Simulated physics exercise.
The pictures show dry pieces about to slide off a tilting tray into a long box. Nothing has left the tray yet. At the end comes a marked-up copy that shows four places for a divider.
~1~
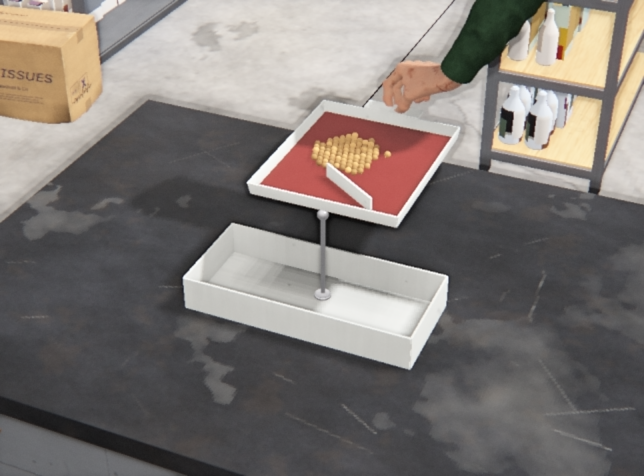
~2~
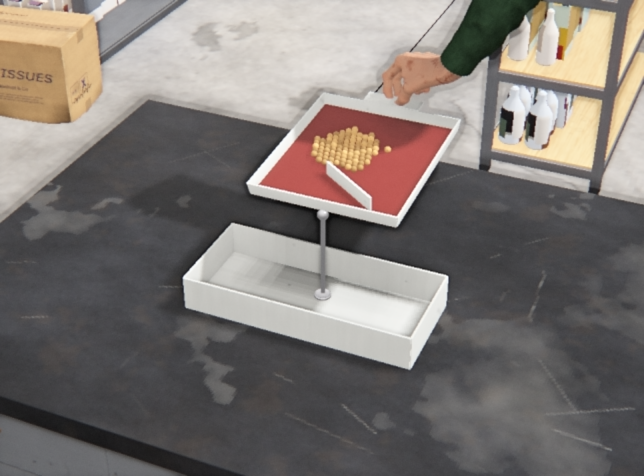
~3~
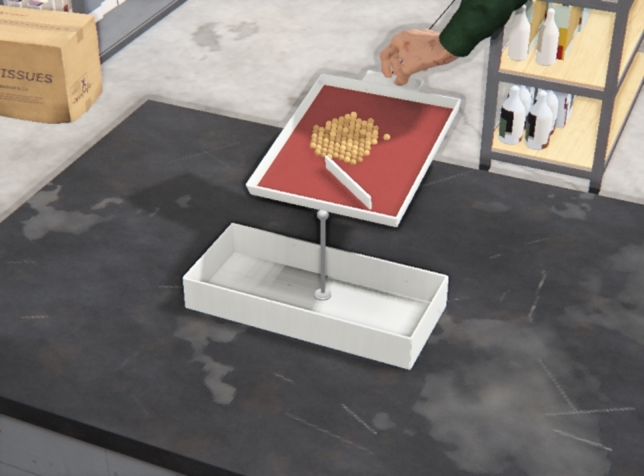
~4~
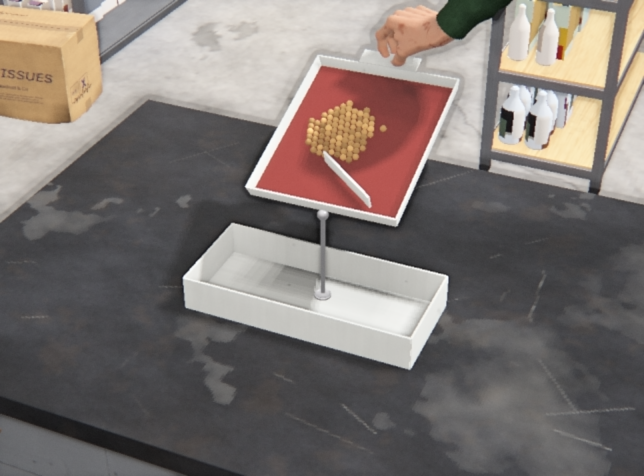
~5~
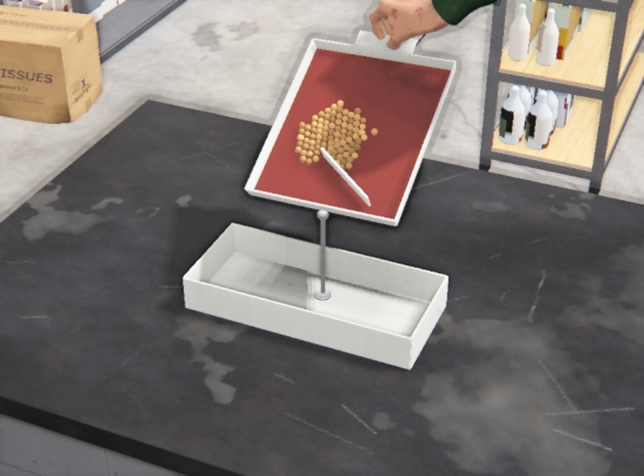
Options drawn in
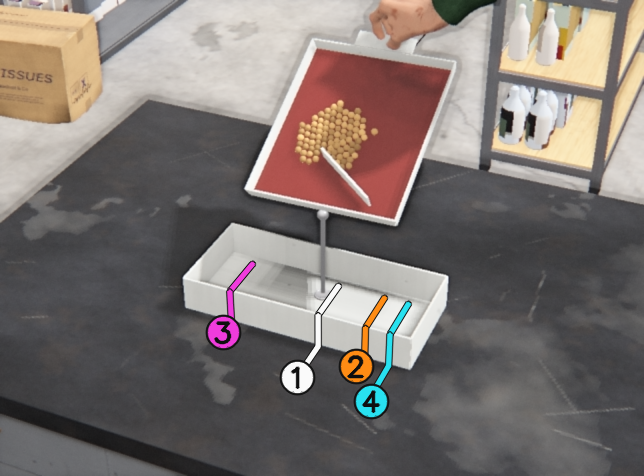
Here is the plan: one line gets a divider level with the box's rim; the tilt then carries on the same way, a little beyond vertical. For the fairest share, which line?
1 is best.
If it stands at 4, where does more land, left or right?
The left side.
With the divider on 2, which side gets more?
More lands on the left.
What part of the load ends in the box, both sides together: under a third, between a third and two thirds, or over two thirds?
Over two thirds.
On the marked copy, line 1 crosses the front rim at (318, 314); line 2 crosses the front rim at (365, 327); line 3 crosses the front rim at (230, 290); line 4 crosses the front rim at (390, 333).
With 1, of what is caught, roughly two thirds on the left of the divider, roughly a third on the right.
With 2, of what is caught, the larger part on the left of the divider, about a tenth on the right.
With 3, of what is caught, about a tenth on the left of the divider, the larger part on the right.
With 4, of what is caught, every piece on the left of the divider, not one piece on the right.
